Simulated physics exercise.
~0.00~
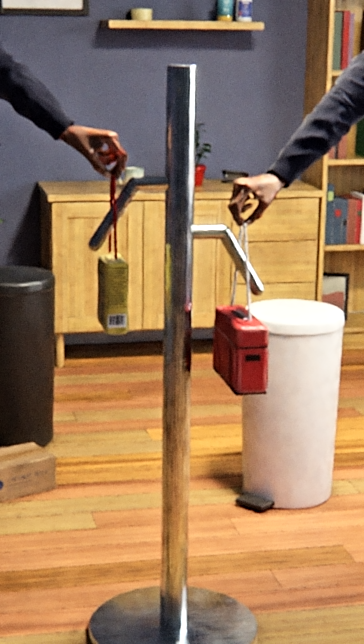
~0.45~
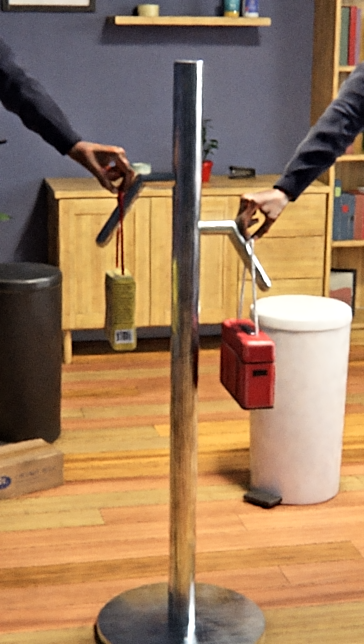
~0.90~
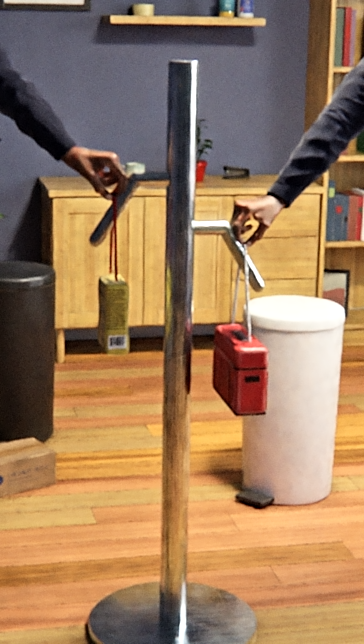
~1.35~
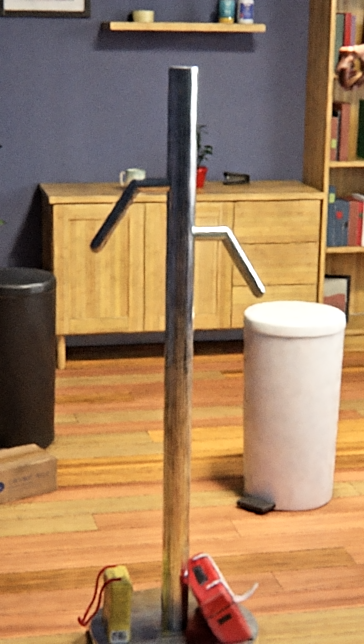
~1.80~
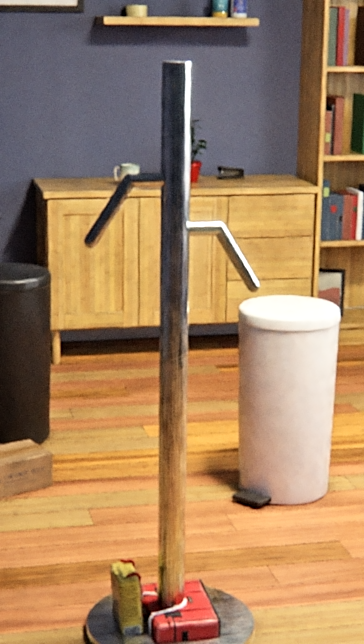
Two hands reach in from opposite sides of a metal post in a wood-floored room, seen from the front by a slightly swaying camera. The left one holds a yellow pouch by a red loop at the left peg, and the right one holds a red case by a pale loop at the right peg, before a white bin. Both hands lower their items slightly along the downward-sloping pegs. Once released, both items drop to the post's round base, the case leaning. Finally, the pouch stands upright beside the case, which lies on its side beneath the empty pegs.
